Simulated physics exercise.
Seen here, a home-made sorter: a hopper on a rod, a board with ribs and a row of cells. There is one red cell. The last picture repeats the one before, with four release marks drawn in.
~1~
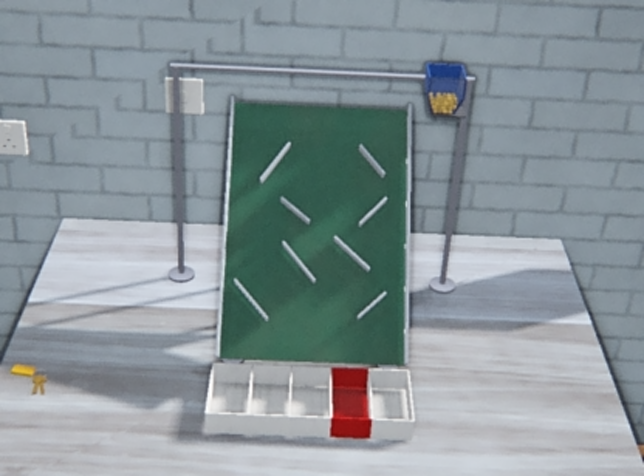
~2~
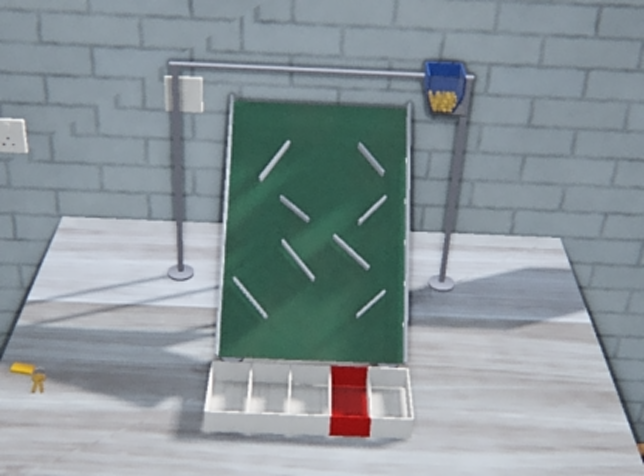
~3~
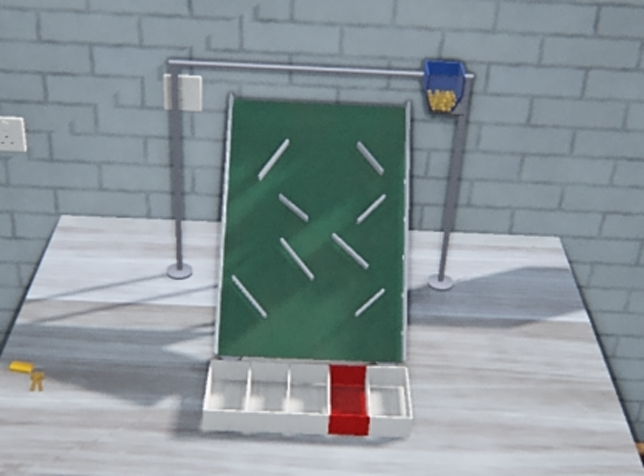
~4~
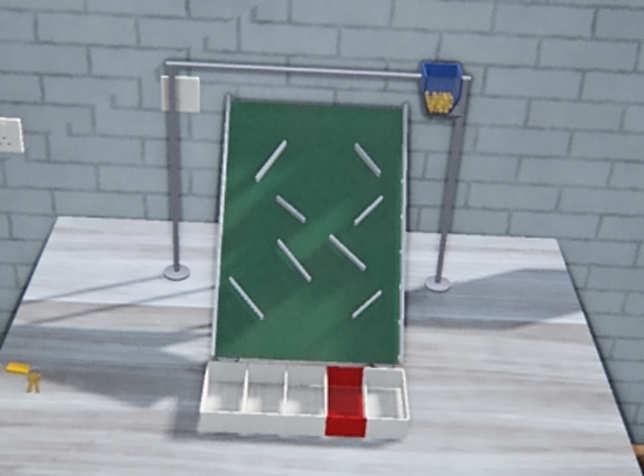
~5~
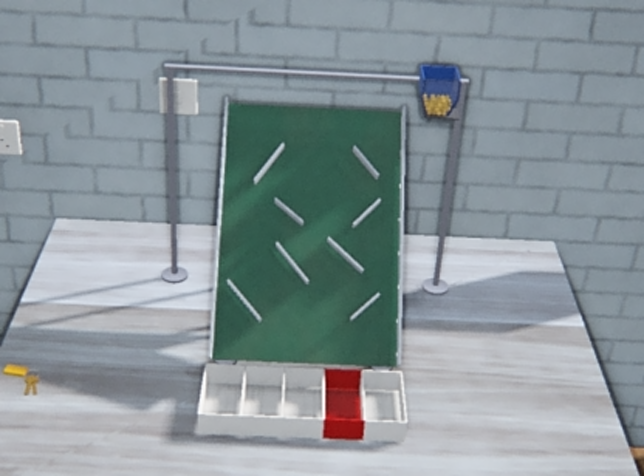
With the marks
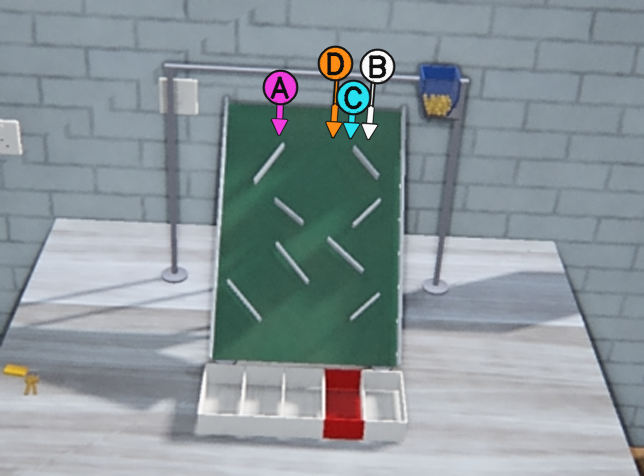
Nothing in the scene moves on its own; only the view shifts very slightly, the objects drifting a touch to the left. Throughout, a blue hopper of yellowish pieces hangs at the right of a rod, beside a green board with slanted ribs above a row of white cells and one red cell.
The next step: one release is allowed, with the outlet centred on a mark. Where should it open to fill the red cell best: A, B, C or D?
Mark D.
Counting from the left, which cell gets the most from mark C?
It is the fifth one.
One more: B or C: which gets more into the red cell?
The answer is C.
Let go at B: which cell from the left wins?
The fifth from the left.
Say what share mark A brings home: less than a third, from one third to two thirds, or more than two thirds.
It is less than a third.
On the marked copy, mark A meets the board at (279, 129); mark B meets the board at (368, 133); mark C meets the board at (350, 132); mark D meets the board at (333, 131).
For mark A, about a quarter in the red cell, about two thirds in other cells, a small part outside the box.
For mark B, a stray few in the red cell, most in other cells, a small part outside the box.
For mark C, a small part in the red cell, most in other cells, a small part outside the box.
For mark D, about a third in the red cell, about half in other cells, a small part outside the box.
